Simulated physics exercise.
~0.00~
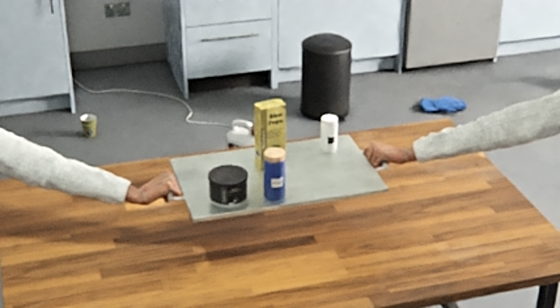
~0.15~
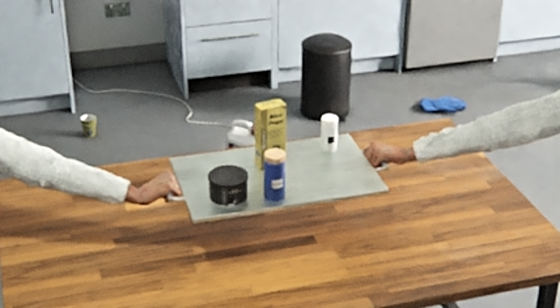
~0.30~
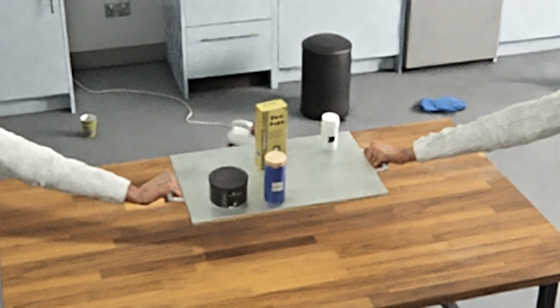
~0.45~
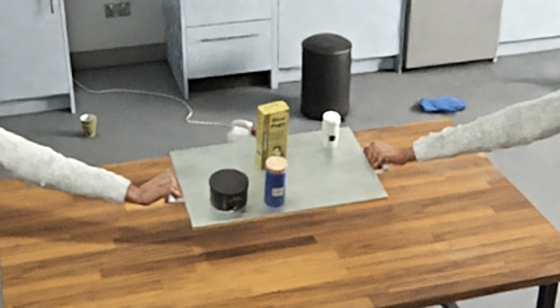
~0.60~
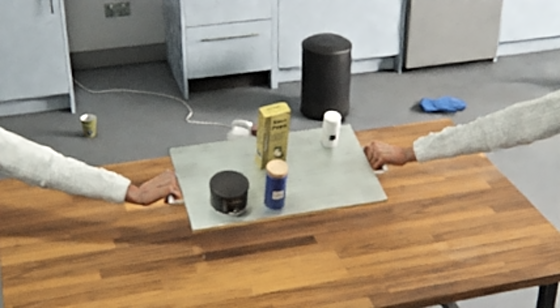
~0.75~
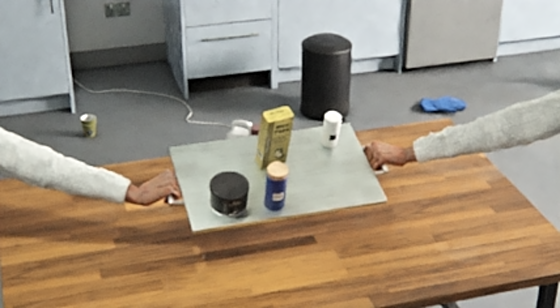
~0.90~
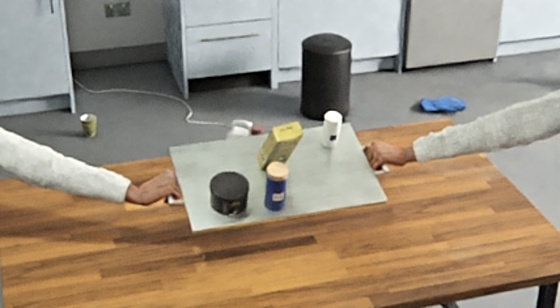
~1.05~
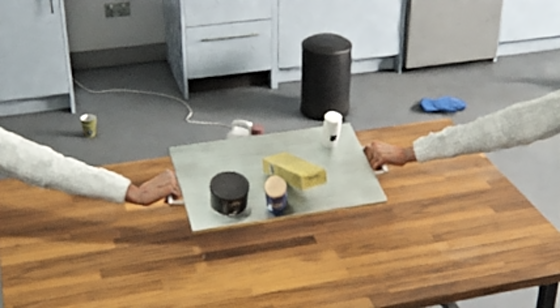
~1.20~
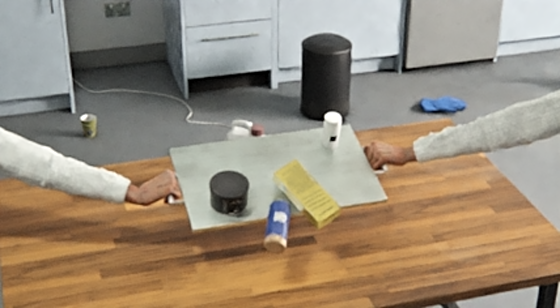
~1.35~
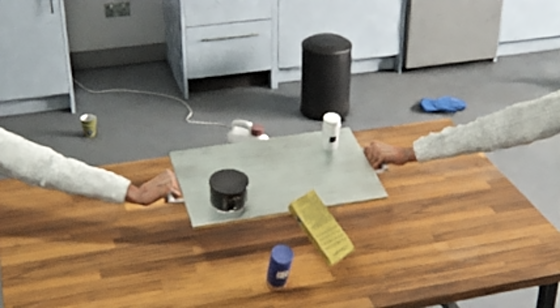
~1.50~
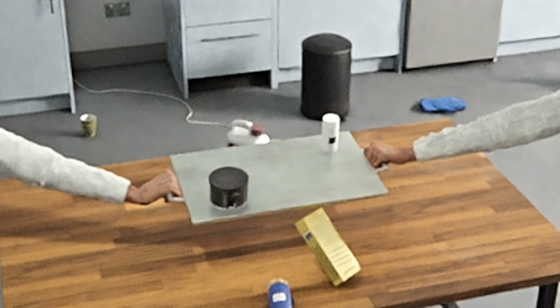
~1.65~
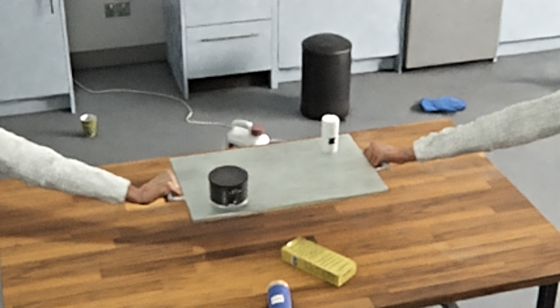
The footage shows two hands tilting a tray of four items toward the viewer until the yellow packet topples against the blue jar and both fall onto the wooden table; the tray is levelled, with the black tub and upright white shaker still on it.
